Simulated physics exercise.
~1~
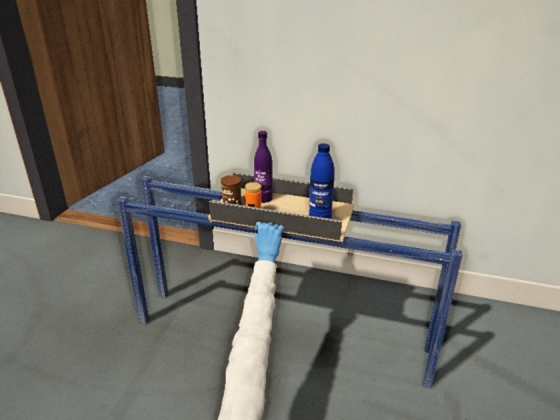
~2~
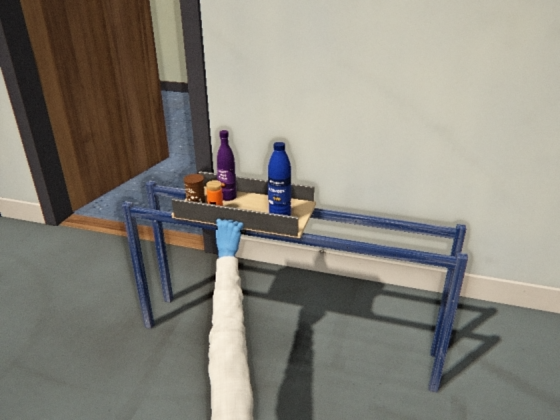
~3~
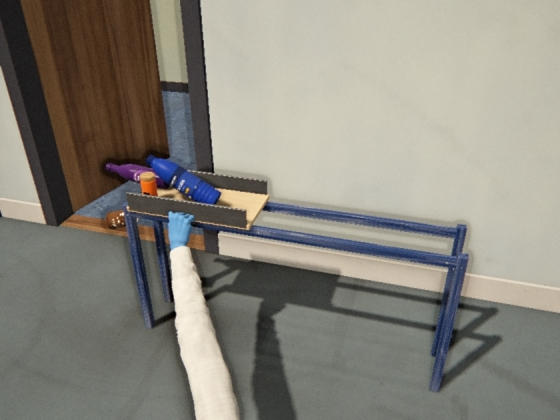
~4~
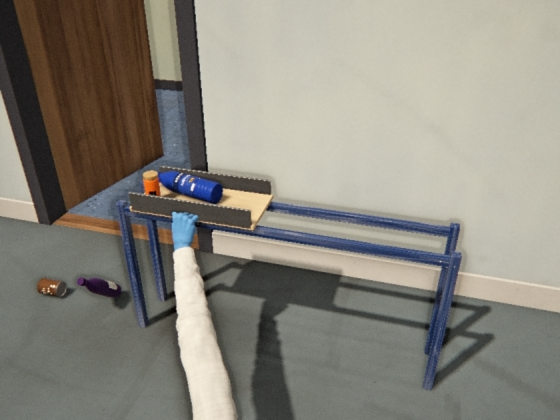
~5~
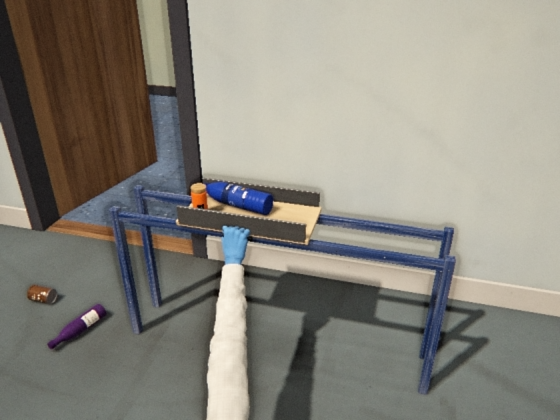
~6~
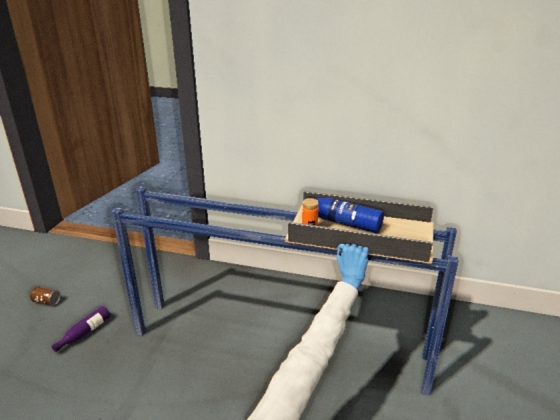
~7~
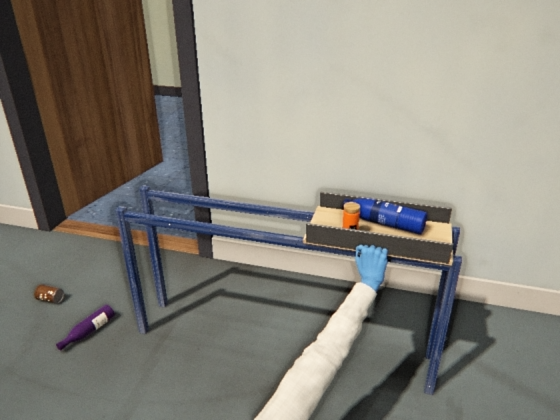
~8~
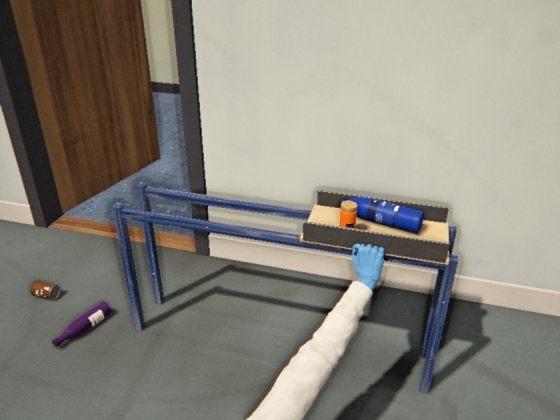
A tray slides left, spilling two of its four items, then slides right and stops.
